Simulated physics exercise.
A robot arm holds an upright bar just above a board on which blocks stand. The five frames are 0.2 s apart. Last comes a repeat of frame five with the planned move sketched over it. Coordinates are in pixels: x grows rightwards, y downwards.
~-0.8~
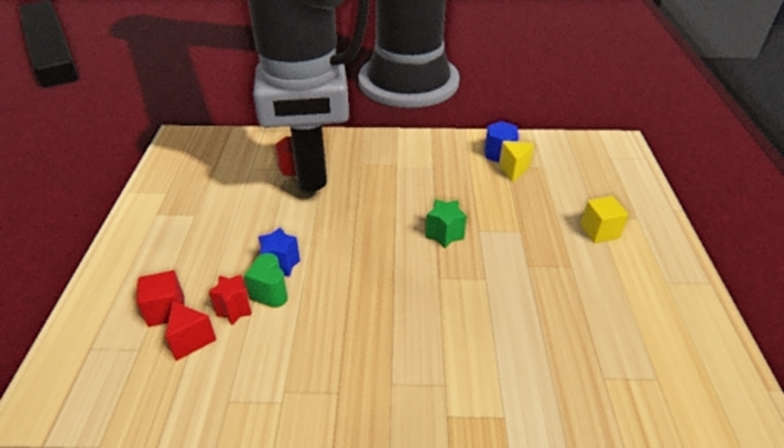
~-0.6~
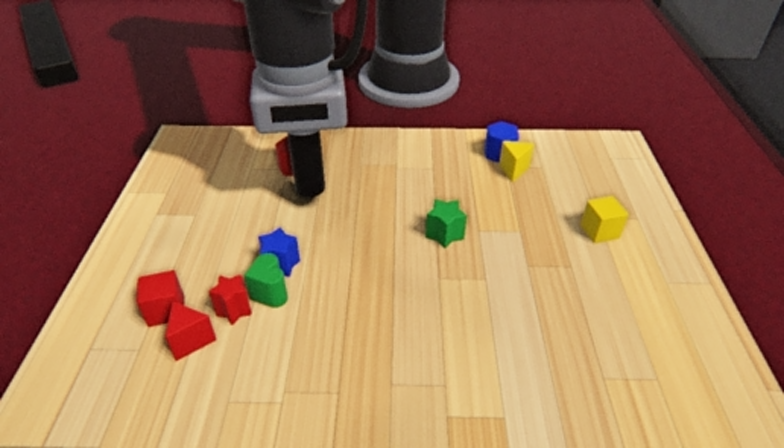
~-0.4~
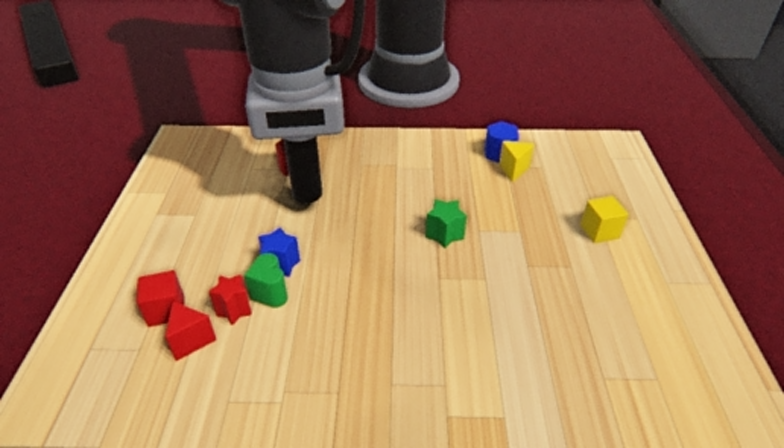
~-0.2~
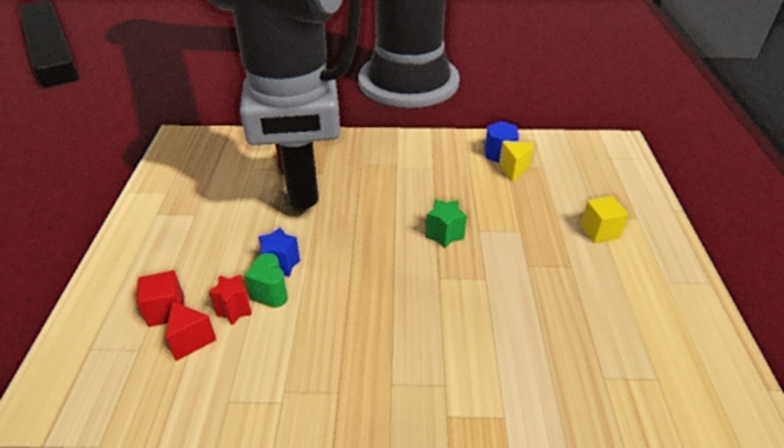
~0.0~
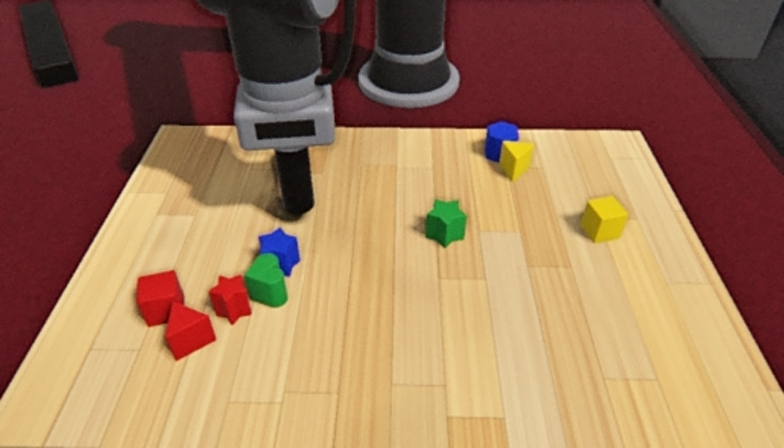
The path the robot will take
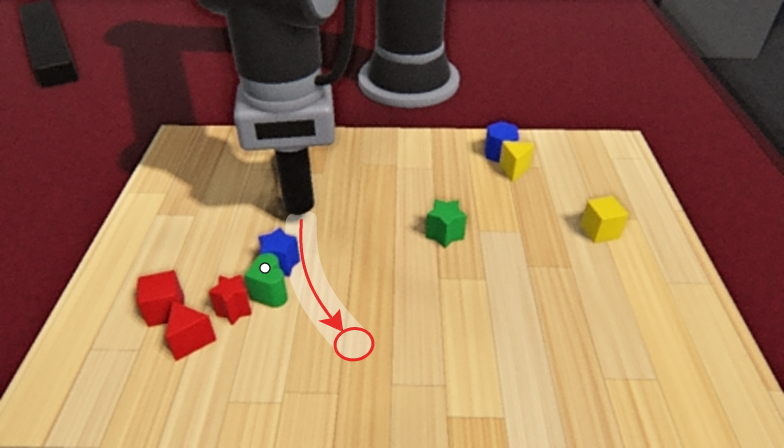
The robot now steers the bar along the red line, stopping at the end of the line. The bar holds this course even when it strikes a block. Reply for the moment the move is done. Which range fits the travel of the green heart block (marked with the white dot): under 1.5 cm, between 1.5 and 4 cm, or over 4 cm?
Its displacement is below 1.5 cm.
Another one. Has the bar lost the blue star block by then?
Yes
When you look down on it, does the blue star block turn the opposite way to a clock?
The answer is no.
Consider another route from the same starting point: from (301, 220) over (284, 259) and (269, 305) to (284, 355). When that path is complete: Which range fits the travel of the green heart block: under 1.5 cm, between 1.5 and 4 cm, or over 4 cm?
The largest band: Over 4 cm.
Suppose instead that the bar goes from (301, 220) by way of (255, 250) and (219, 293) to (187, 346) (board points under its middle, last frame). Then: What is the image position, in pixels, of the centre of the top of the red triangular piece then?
My best guess is (165, 349).
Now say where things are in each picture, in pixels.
In the first frame, tip of the bar (313, 183), middles of tops, red star block (228, 286), green heart block (265, 268), blue star block (276, 240).
In the second frame, bar (311, 189), nothing pushed.
In the third frame, bar (308, 194), nothing pushed.
In the fourth frame, bar (304, 200), nothing pushed.
In the fifth frame, bar (299, 205), red star block (228, 286), green heart block (265, 268), blue star block (276, 240).
The line goes from (301, 220) by way of (303, 259) and (320, 301) to (354, 344); the dot is on the green heart block.
On the path given first. One third of the way, bar (300, 244); green heart block (260, 273), turned 15° anticlockwise; blue star block (270, 246), turned 20° clockwise.
Two thirds of the way, bar (318, 286); red star block (223, 288); green heart block (255, 276), turned 35° anticlockwise; blue star block (270, 250), turned 50° clockwise.
At the end, bar (353, 329); red star block (223, 288); green heart block (255, 276), turned 35° anticlockwise; blue star block (270, 250), turned 50° clockwise.
